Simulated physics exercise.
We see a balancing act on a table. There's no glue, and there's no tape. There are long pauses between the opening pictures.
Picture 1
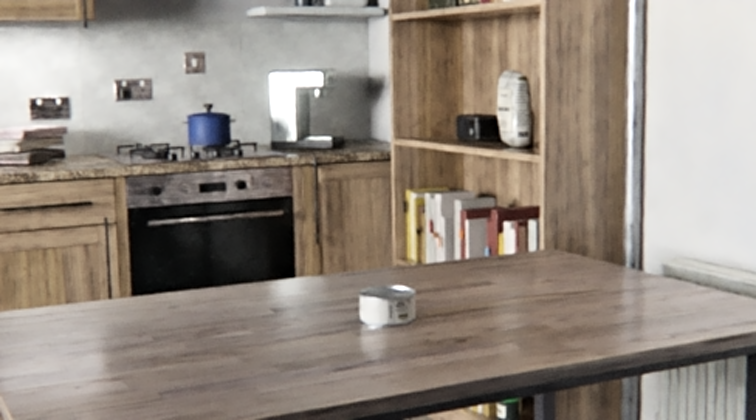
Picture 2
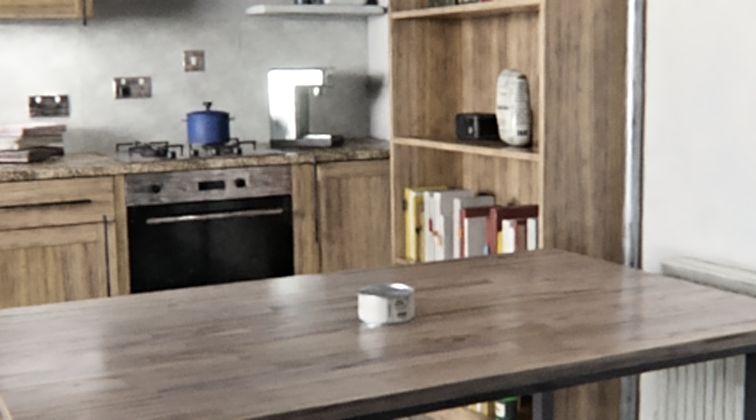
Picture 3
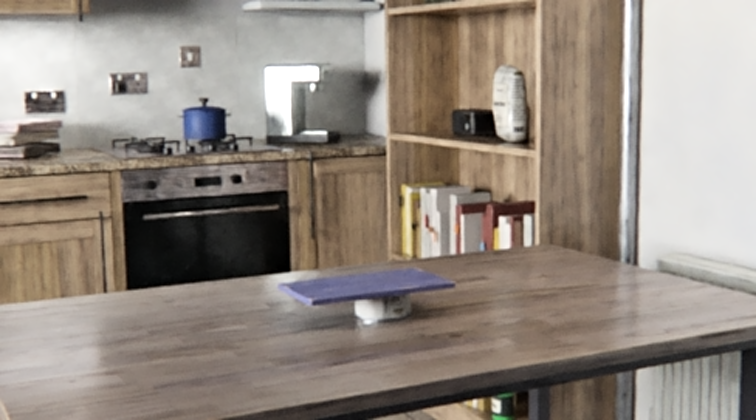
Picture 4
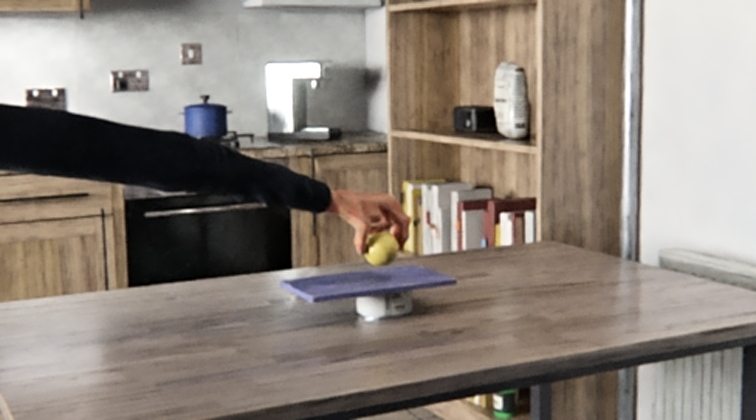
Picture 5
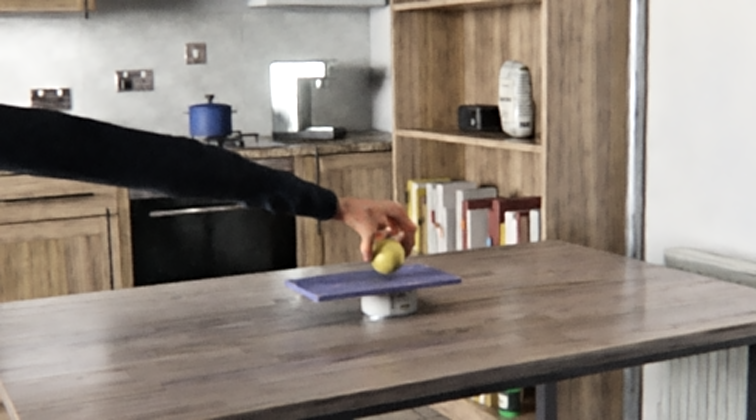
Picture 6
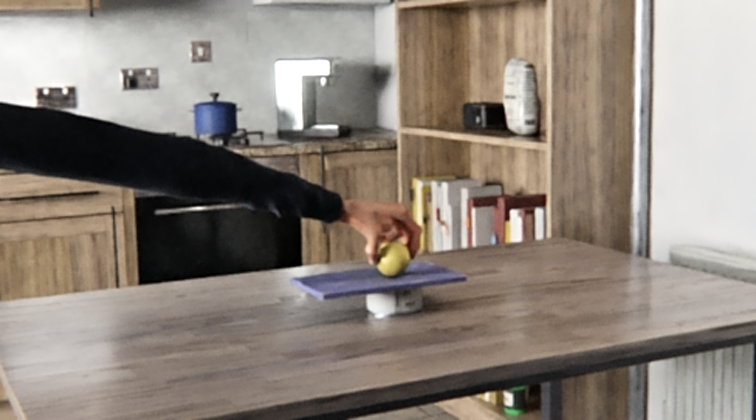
A hand in a dark sleeve lowering a yellow lemon onto a blue board resting on a small can on a wooden table.
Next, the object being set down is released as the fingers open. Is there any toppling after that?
No, there is none.
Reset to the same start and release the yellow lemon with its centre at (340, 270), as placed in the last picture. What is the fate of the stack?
The stack then collapses.
Then, 0.40 s past the last view, nothing moves.
Then, 1.10 s past the last view, yellow lemon resting near (393, 259).
Then, 1.70 s past the last view, yellow lemon resting near (392, 259).
Finally, all 3 still in place. Final places as the last picture's camera would see them, yellow lemon near (392, 259). The stack holds.
